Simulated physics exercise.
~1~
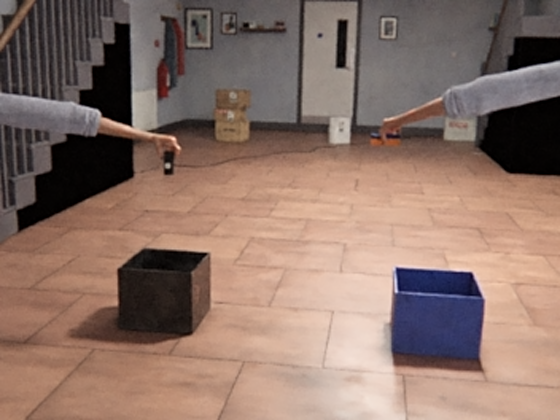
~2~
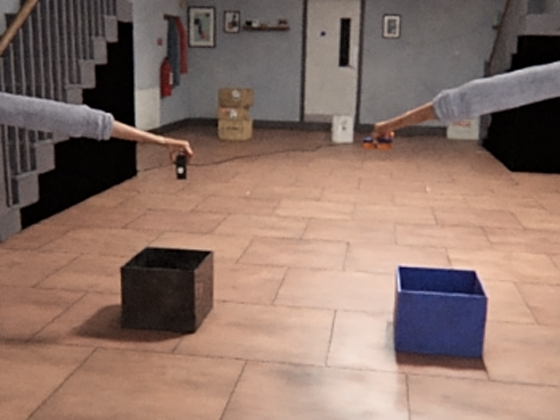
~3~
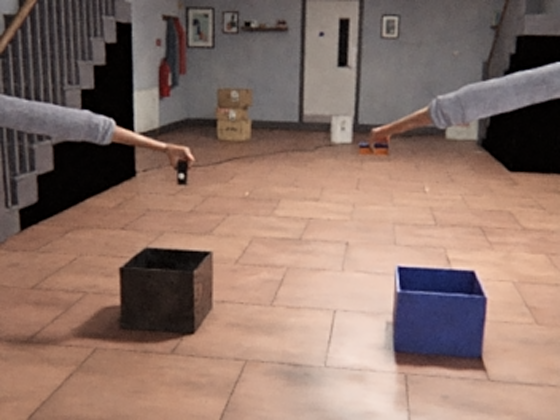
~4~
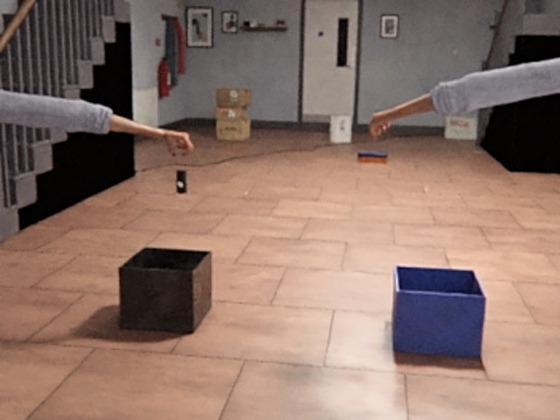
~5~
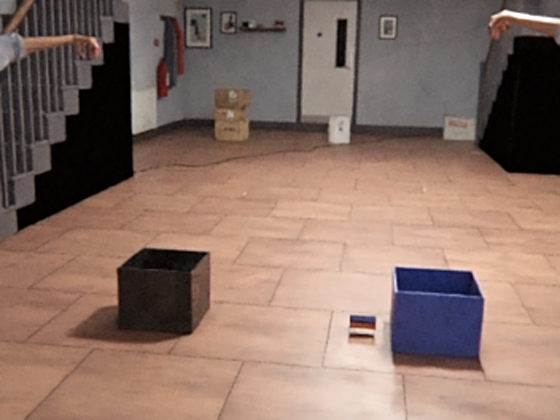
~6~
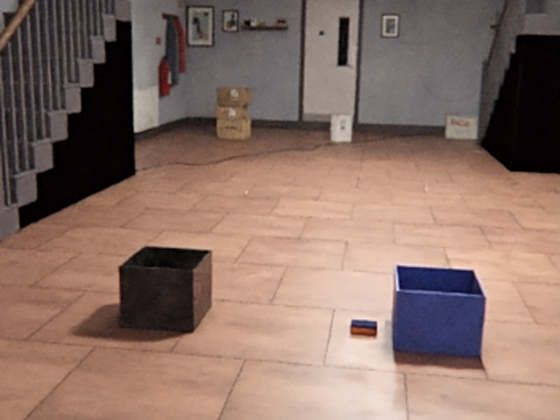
Two hands drop objects; the black one lands inside a basket, the orange one misses.
